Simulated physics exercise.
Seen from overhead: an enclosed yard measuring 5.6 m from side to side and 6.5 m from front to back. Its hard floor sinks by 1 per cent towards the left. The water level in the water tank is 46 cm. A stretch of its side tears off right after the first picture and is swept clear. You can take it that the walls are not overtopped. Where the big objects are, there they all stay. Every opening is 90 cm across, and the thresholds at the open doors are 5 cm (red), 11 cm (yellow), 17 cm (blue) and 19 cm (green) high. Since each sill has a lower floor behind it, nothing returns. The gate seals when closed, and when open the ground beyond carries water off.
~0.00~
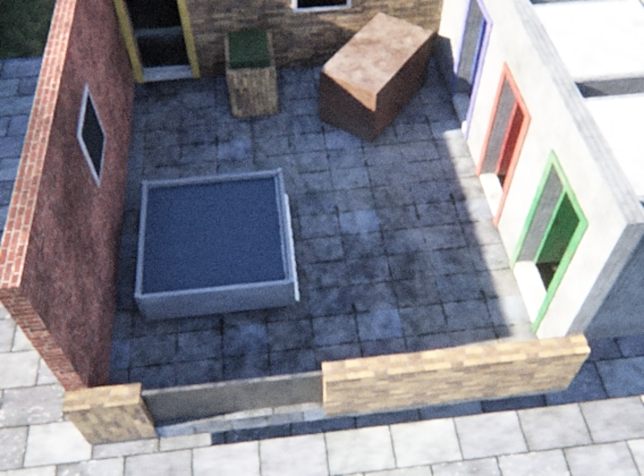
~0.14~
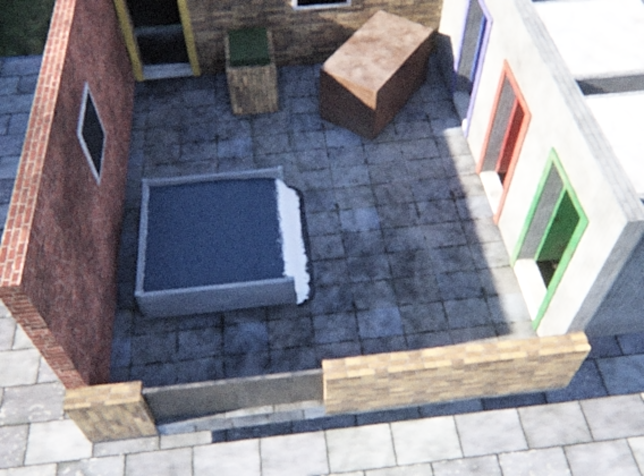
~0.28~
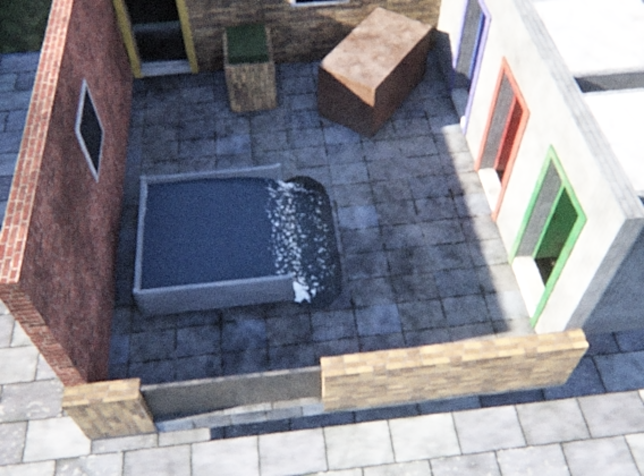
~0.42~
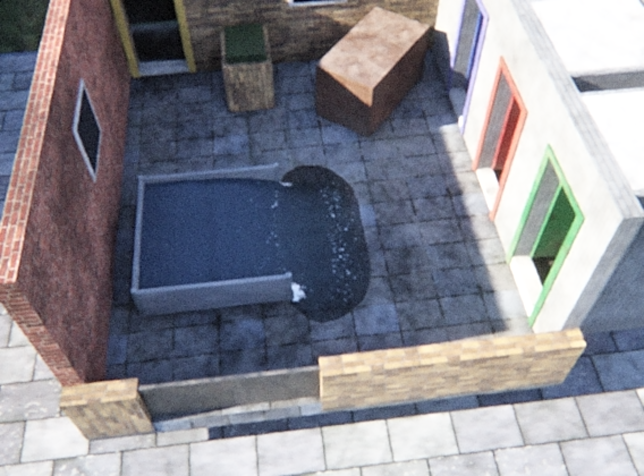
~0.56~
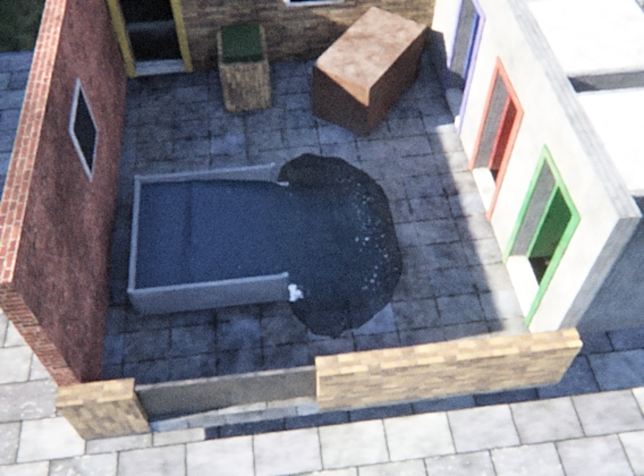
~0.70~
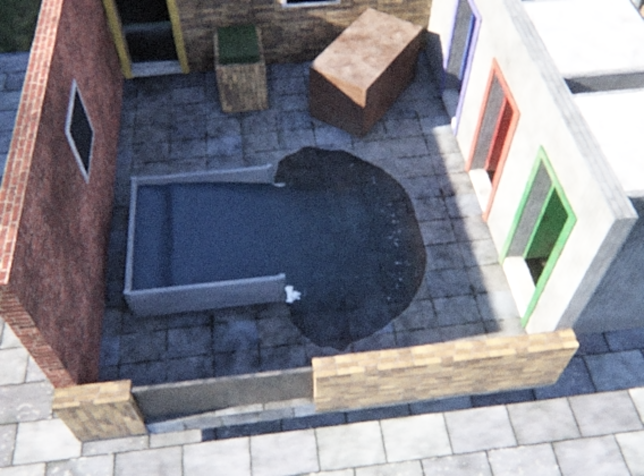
A walled yard paved in grey stone is seen from high above, with a red brick wall at left and a pale wall at right. A grey-sided tank of dark blue water sits left of centre, near a brown block, a green-topped stand, and blue, red and green doorways. The tank's right side opens and water pours out rightward, foaming white, then spreads in a widening dark, rounded pool, while the view drifts very slightly.
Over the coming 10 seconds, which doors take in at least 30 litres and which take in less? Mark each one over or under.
Red door - over; yellow door - under; blue door - under; green door - under.
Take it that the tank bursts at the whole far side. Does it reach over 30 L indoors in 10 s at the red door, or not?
In that case, red door: Less than that.
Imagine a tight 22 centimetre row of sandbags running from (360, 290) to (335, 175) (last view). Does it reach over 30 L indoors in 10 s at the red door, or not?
Then the red door stays short of the limit.
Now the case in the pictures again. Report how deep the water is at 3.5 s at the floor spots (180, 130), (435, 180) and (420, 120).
Around 0 cm, 8 cm and 10 cm, in the order given.
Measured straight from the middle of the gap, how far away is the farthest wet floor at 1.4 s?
I'd put it close to 3.4 m.
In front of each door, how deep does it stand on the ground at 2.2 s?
In centimetres, the red door has 13, the yellow door 0, the blue door 8 and the green door 17.
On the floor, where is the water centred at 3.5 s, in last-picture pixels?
Around (368, 232).
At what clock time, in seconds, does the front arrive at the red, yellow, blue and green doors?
Red 1.1 s, yellow 10.0 s, blue 2.0 s, green 1.4 s.
After 1.4 s water covers 35 % of the floor and is deepest (21 cm) near (493, 237); red door 3 cm at the sill, 5 L in, yellow door not reached, blue door not reached, green door 2 cm at the sill, 0 L in.
After 2.2 s water covers 45 % of the floor and is deepest (26 cm) near (536, 358); red door 13 cm at the sill, 65 L in, yellow door not reached, blue door 8 cm at the sill, 0 L in, green door 17 cm at the sill, 0 L in.
After 3.5 s water covers 50 % of the floor and is deepest (21 cm) near (532, 345); red door 15 cm at the sill, 161 L in, yellow door not reached, blue door 11 cm at the sill, 0 L in, green door 18 cm at the sill, 0 L in.
After 6.0 s water covers 65 % of the floor and is deepest (18 cm) near (391, 65); red door 7 cm at the sill, 213 L in, yellow door not reached, blue door 11 cm at the sill, 0 L in, green door 6 cm at the sill, 1 L in.
After 10.0 s water covers 95 % of the floor and is deepest (10 cm) near (99, 385); red door 5 cm at the sill, 220 L in, yellow door 3 cm at the sill, 0 L in, blue door 5 cm at the sill, 0 L in, green door 4 cm at the sill, 1 L in.
